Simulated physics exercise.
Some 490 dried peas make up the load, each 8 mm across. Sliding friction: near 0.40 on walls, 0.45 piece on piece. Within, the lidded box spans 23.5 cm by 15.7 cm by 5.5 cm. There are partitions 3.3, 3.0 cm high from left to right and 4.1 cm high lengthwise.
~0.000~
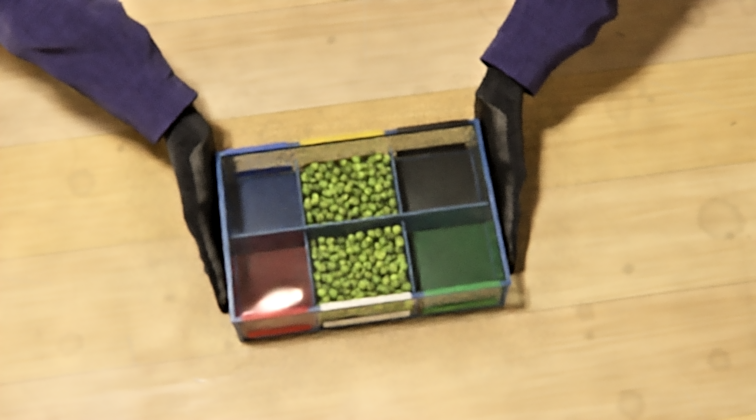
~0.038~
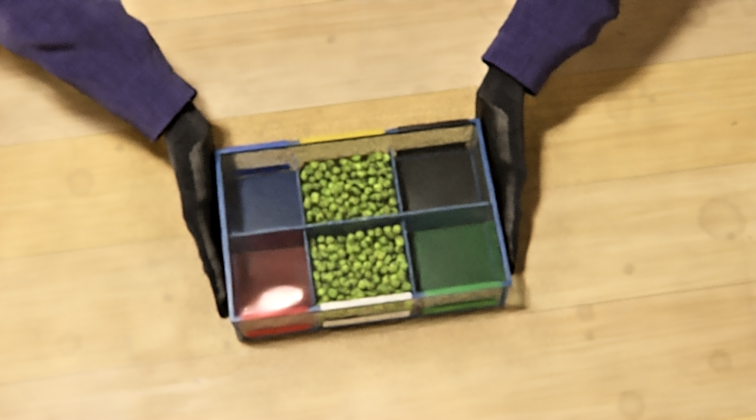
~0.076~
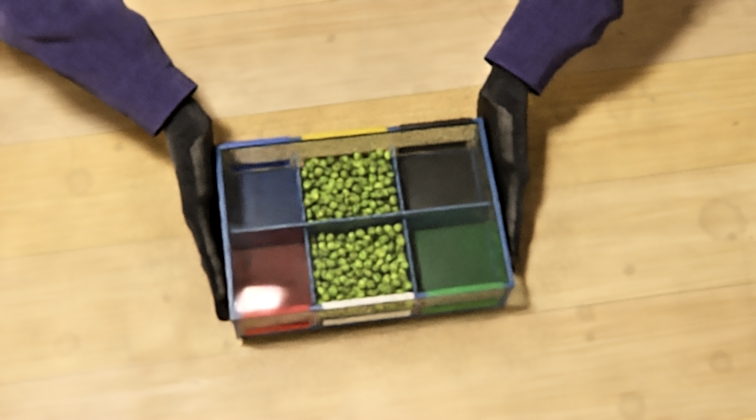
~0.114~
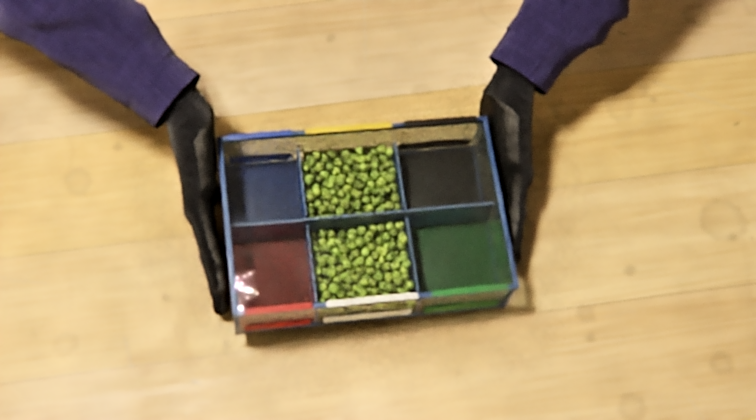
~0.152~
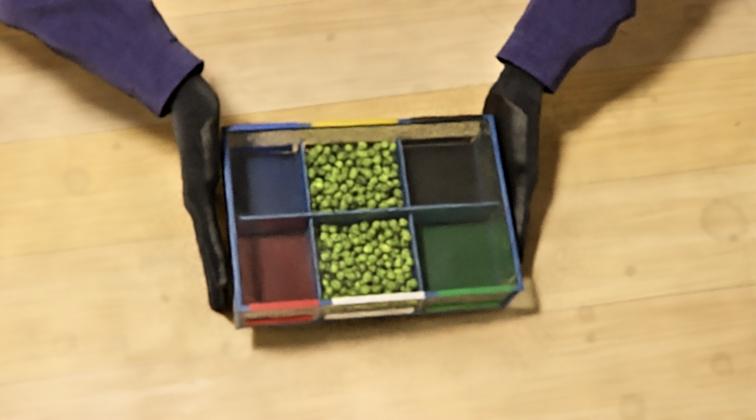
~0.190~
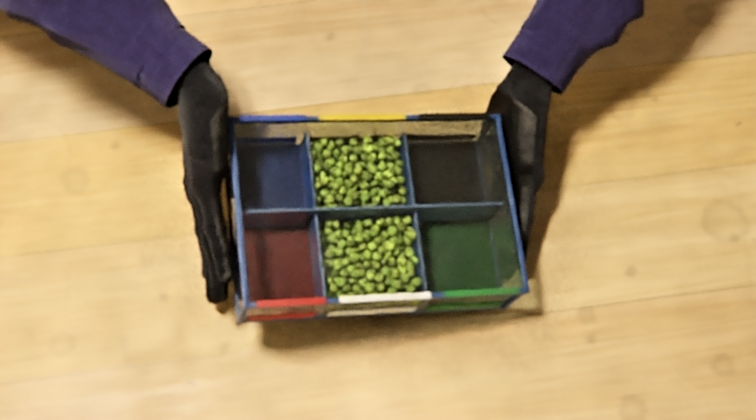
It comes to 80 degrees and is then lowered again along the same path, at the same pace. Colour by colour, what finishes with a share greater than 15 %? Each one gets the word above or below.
In the end red: Holds a share within the limit, blue: Holds a share within the limit, green: Holds a share past the limit, yellow: Holds a share past the limit, white: Holds a share past the limit, black: Holds a share past the limit.
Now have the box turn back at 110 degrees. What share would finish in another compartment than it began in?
Result: Some 85 %.
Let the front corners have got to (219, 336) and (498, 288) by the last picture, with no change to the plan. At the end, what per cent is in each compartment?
Red 20; blue 5; green 0; yellow 35; white 40; black 0.
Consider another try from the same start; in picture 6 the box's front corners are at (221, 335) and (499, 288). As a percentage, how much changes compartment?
Around 25 per cent, it would seem.
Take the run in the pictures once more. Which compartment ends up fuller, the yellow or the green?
Go with green, that one ends with more.
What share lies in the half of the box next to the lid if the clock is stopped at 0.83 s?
About 40 per cent.
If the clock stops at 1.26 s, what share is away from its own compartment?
I'd put it at about 60 per cent.
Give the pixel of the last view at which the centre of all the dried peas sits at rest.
Somewhere near (433, 249) in the last picture.
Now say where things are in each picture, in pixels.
Box tilt 0 degrees, front corners at (236, 318) and (506, 281); yellow 50 %, white 50 %, in the first frame.
Box tilt 1 degrees, front corners at (235, 318) and (507, 282), in the second frame.
Box tilt 3 degrees, front corners at (235, 315) and (509, 283), in the third frame.
Box tilt 6 degrees, front corners at (238, 312) and (514, 285), lowest corner right front, in the fourth frame.
Box tilt 11 degrees, front corners at (242, 307) and (519, 287), lowest corner right front, in the fifth frame.
Box tilt 15 degrees, front corners at (249, 303) and (524, 289), lowest corner right front; yellow 50 %, white 50 %. The box's pace is about 115 degrees a second, in the sixth frame.
After 0.83 s, tilt 80 degrees; green 15 %, yellow 40 %, white 35 %, black 10 %.
After 1.26 s, tilt 35 degrees; green 40 %, yellow 20 %, white 20 %, black 20 %.
After 1.77 s, tilt 0 degrees; green 40 %, yellow 20 %, white 20 %, black 20 %.
In the end, at 2.4 s, red 0 %, blue 0 %, green 40 %, yellow 20 %, white 20 %, black 20 %.
